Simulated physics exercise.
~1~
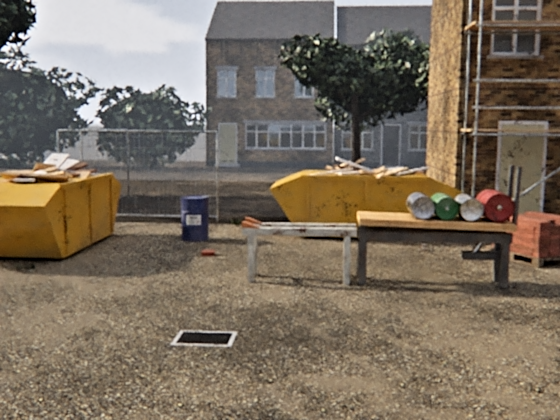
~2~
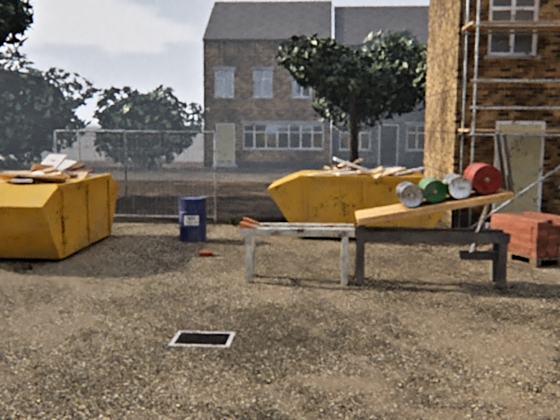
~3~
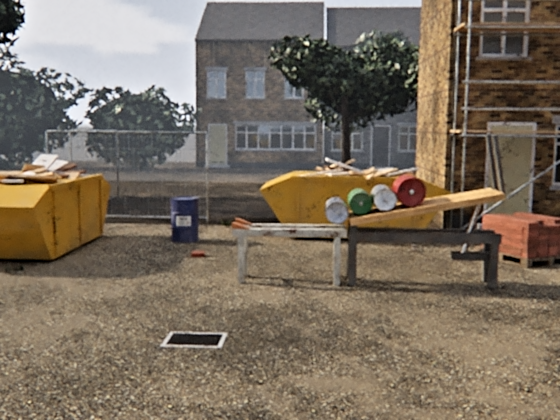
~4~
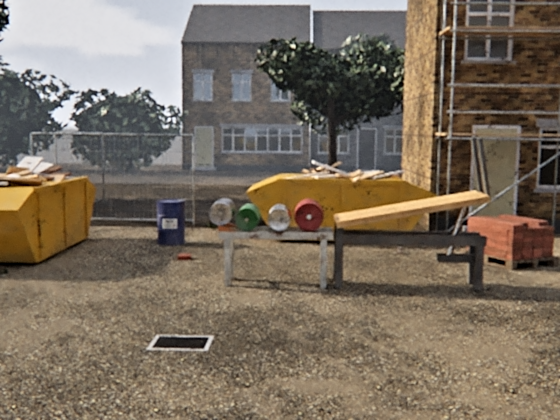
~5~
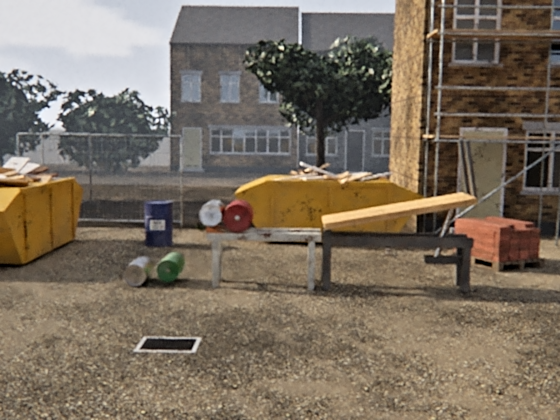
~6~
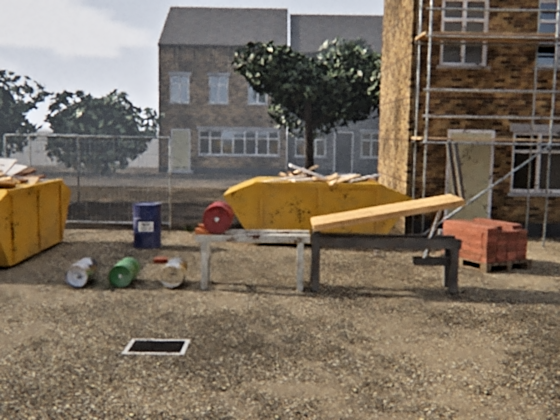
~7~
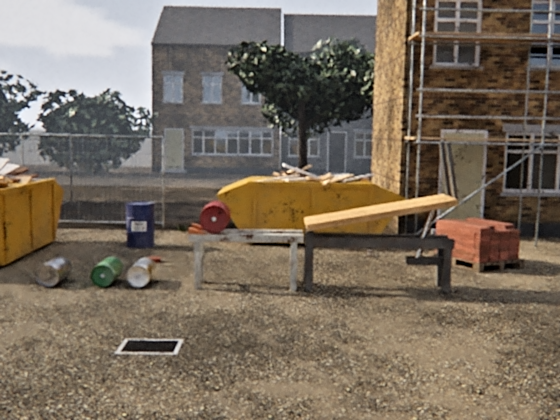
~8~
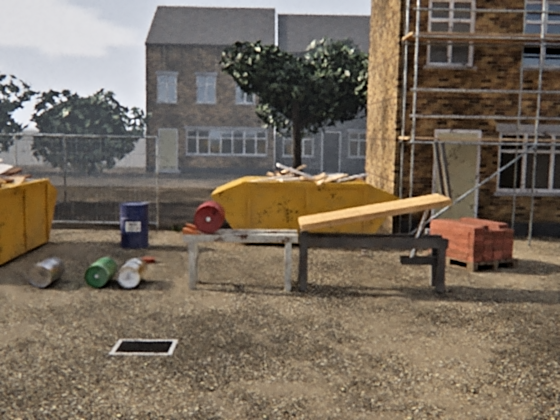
We see four barrels on a wooden deck in a building yard, which tilts and sends them rolling left onto a lower rack, where three drop off the far end to the ground, the green one among them, while the red one stays on the rack.
